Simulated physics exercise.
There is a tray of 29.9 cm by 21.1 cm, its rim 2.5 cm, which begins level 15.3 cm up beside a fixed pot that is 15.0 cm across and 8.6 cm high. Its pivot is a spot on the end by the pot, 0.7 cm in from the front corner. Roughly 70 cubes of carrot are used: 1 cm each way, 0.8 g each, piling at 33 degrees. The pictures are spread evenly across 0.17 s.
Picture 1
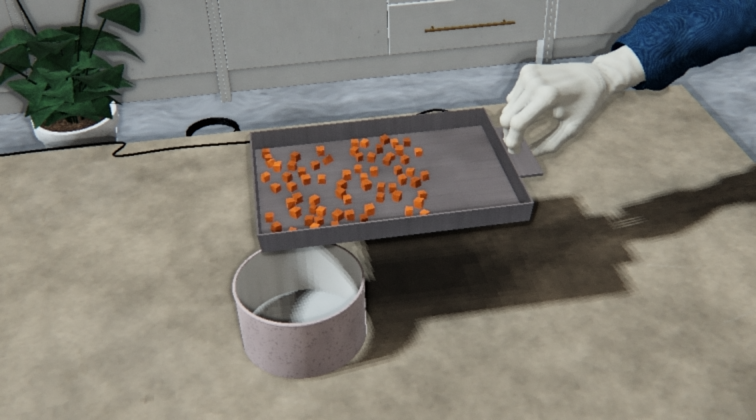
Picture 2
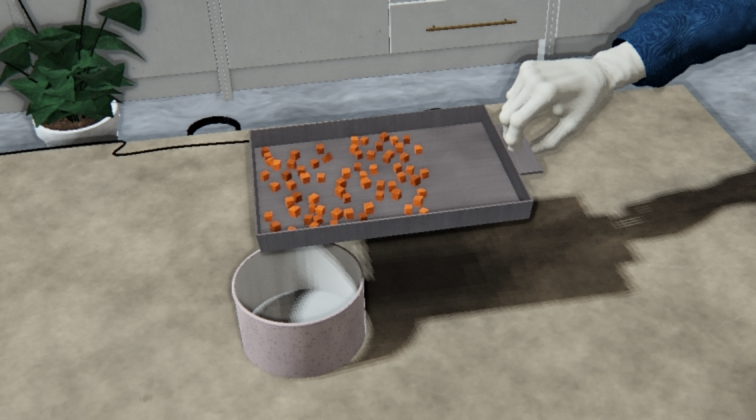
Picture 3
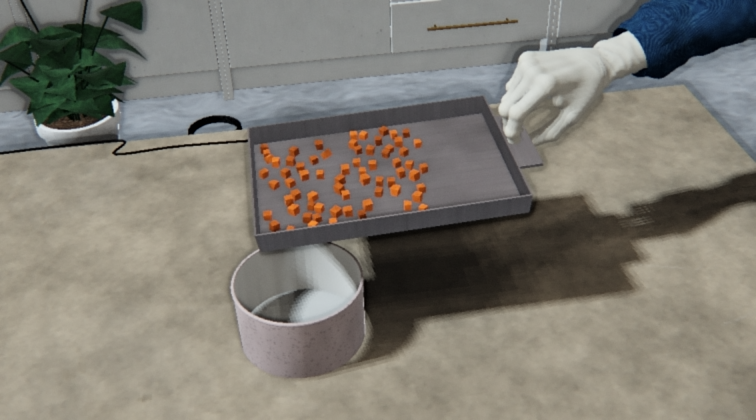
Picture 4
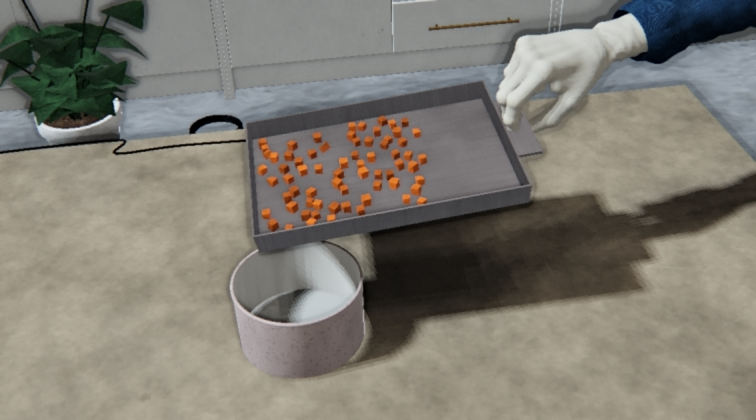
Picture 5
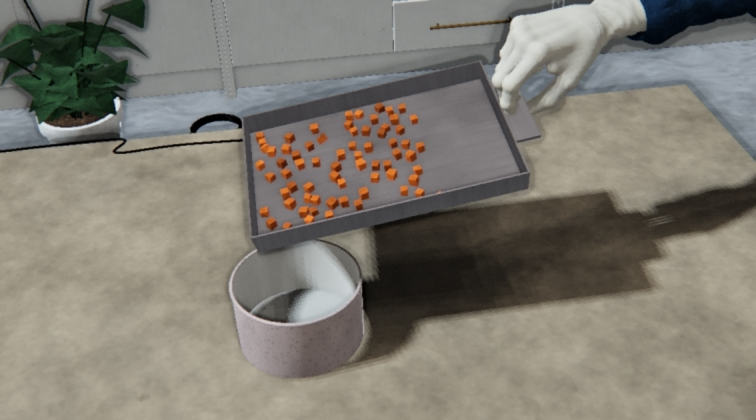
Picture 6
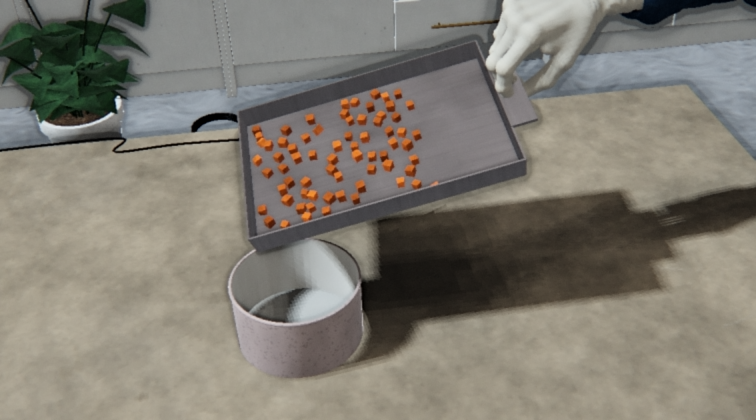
White-gloved hand raising the right end of a gray tray of small orange cubes, slanting it leftward above a round pot.
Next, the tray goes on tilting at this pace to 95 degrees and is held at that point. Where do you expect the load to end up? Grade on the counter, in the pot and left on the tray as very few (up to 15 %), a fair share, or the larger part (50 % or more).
Counter: The larger part; pot: Very few; left on the tray: Very few.
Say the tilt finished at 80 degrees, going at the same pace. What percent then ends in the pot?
Pot share: About 0 per cent.
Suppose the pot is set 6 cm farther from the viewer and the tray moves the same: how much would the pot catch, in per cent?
Around 0 per cent.
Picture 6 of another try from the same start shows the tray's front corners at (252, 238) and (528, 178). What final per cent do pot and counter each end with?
Pot 0; counter 95.
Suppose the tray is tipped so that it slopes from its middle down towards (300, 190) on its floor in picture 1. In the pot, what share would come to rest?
Something like 0 in a hundred.
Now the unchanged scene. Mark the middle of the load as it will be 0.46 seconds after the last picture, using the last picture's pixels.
Look near (235, 227) in the last picture.
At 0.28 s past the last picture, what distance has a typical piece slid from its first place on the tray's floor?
Roughly 3 cm.
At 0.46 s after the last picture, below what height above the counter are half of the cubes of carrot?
Height: Around 18 cm.
Then, 0.28 s after the last picture, tilt 56 degrees; the tray holds 100 %, the pot 0 %.
Then, 0.46 s after the last picture, tilt 82 degrees; the tray holds 95 %, the pot 0 %.
Then, 0.76 s after the last picture, tilt 95 degrees; the tray holds 20 %, the pot 0 %.
In the end, counter 95 %, pot 0 %, tray 5 %.
